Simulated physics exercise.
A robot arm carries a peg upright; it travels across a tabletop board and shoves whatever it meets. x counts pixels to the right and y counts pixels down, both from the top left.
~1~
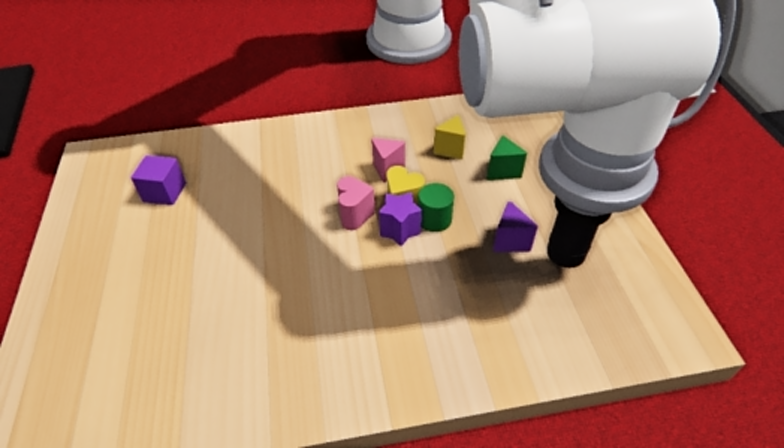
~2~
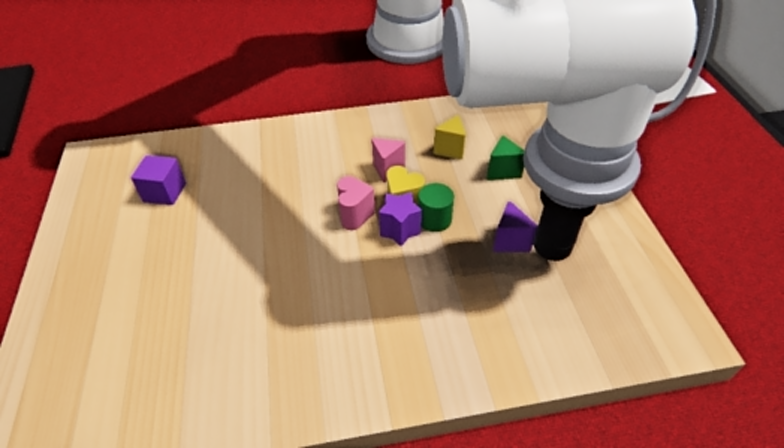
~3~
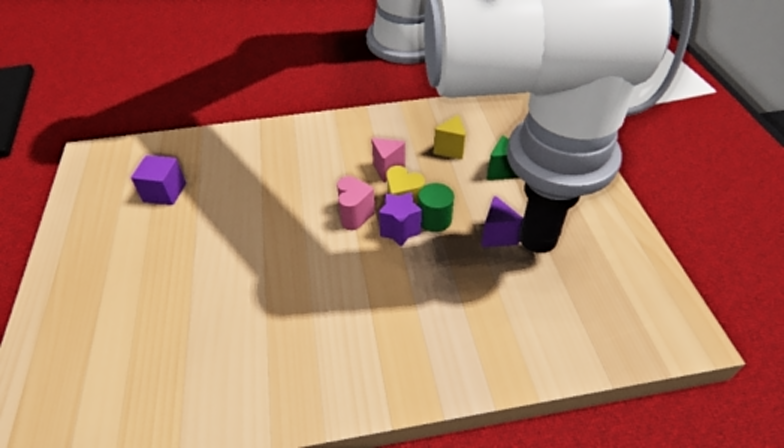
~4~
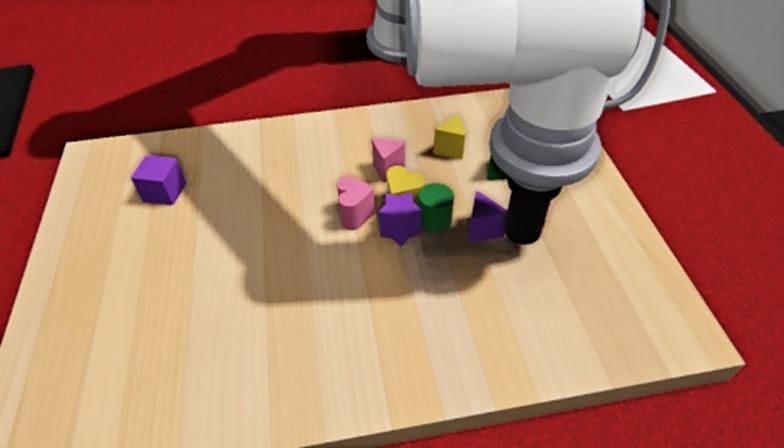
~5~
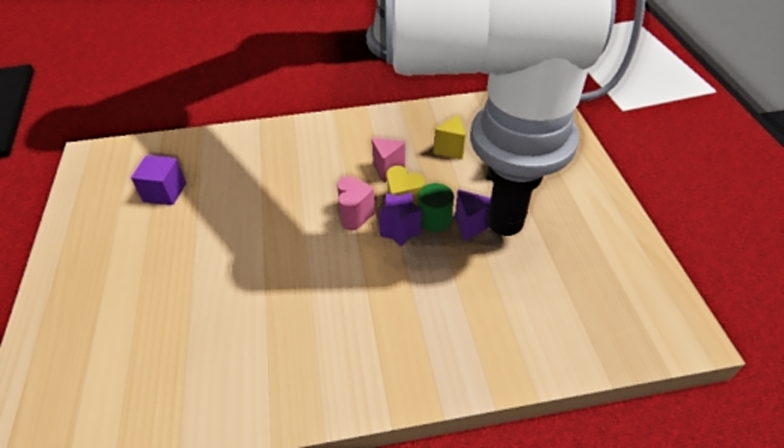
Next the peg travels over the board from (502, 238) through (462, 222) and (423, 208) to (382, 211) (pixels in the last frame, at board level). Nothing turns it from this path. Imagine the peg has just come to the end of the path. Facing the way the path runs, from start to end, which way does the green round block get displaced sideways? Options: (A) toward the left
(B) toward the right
Option A.
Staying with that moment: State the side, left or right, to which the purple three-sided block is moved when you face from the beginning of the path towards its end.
It slides rightward.
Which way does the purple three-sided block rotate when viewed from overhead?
The block spins clockwise.
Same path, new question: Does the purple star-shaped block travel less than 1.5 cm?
No.
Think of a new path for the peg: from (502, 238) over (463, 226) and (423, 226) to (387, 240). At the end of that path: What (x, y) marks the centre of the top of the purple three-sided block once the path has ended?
The spot you're after is about (449, 176) in the image.
On the path given first. One third of the way, peg (464, 207); yellow heart block (399, 177); green round block (428, 194); purple three-sided block (452, 175).
Two thirds of the way, peg (423, 193); pink heart block (349, 190); purple star-shaped block (378, 212), turned 50° anticlockwise; yellow heart block (371, 166), turned 20° clockwise; green round block (388, 188); purple three-sided block (437, 165), turned 55° clockwise.
At the end, peg (382, 196); pink heart block (309, 195), turned 25° clockwise; purple star-shaped block (370, 216), turned 95° anticlockwise; yellow heart block (362, 164), turned 45° clockwise; green round block (347, 195); purple three-sided block (437, 165), turned 55° clockwise.
